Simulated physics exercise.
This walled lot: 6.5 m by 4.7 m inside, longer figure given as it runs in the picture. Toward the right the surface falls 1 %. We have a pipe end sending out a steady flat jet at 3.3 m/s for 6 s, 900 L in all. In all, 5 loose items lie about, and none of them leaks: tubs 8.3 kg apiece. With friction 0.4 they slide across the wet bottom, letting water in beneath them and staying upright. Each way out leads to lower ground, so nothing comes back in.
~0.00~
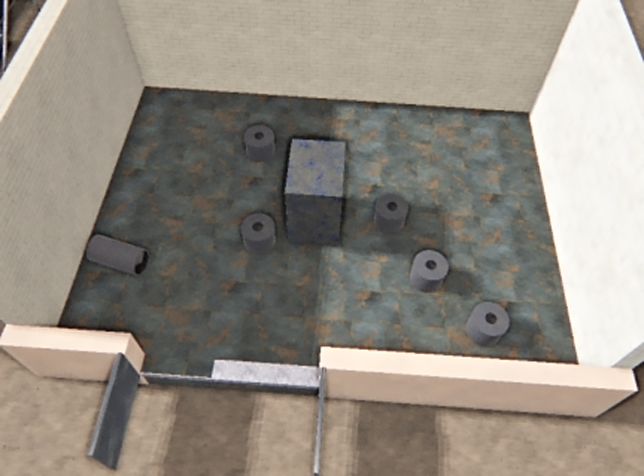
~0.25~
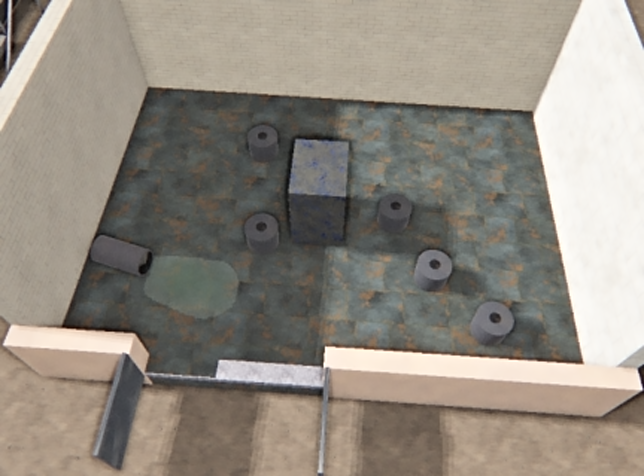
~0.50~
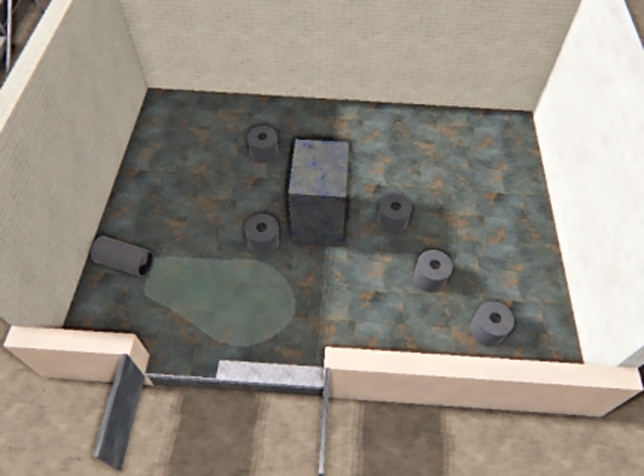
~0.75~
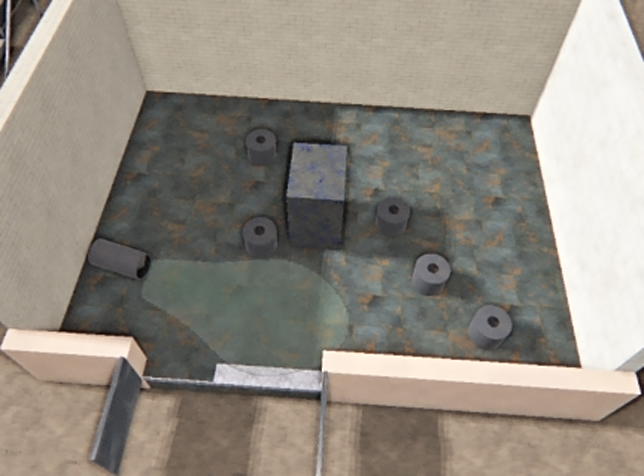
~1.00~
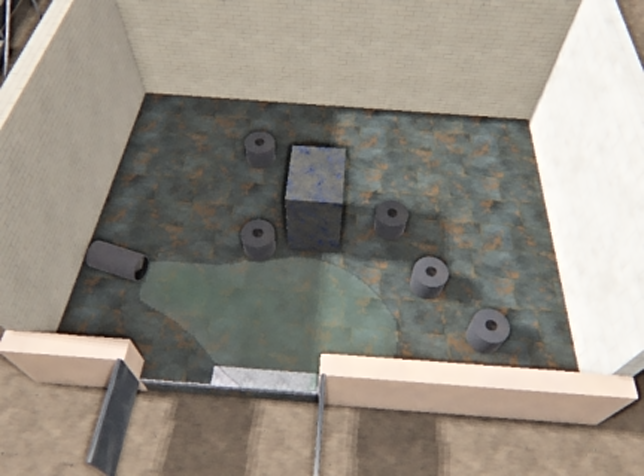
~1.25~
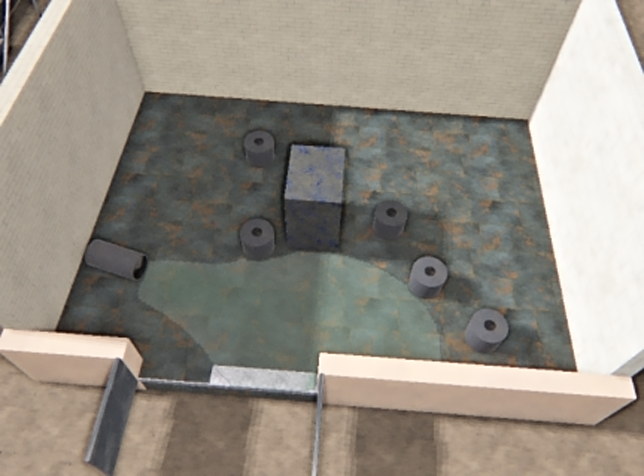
Pale green water spreading rightward from a pipe end across the dark floor of a walled lot, the scattered tubs staying put.
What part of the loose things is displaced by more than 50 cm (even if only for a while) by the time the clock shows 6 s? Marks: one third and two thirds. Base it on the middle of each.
Shifted share: One third or higher, lower than two thirds.
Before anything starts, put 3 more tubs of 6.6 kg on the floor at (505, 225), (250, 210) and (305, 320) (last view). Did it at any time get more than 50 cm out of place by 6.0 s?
Going one by one: Goes farther, stays closer, goes farther.
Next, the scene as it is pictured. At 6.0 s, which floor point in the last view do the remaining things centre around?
Somewhere near (376, 202).
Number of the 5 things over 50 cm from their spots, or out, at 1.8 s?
Answer: 0.
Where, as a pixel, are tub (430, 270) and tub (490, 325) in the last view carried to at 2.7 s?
Around (461, 268) and (554, 321).
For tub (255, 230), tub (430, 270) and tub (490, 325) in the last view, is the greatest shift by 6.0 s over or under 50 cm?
In sequence: Within the mark / beyond the mark / beyond the mark.
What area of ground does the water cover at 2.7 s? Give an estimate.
Wet area: Approx. 9.5 m2.
After 1.8 s 0 of 5 are over 50 cm from their spots; 0 afloat.
After 2.7 s 1 of 5 are over 50 cm from their spots; 1 afloat.
After 4.2 s 2 of 5 are over 50 cm from their spots; 0 afloat.
After 6.0 s 2 of 5 are over 50 cm from their spots, and 2 have been at some point; 2 afloat.
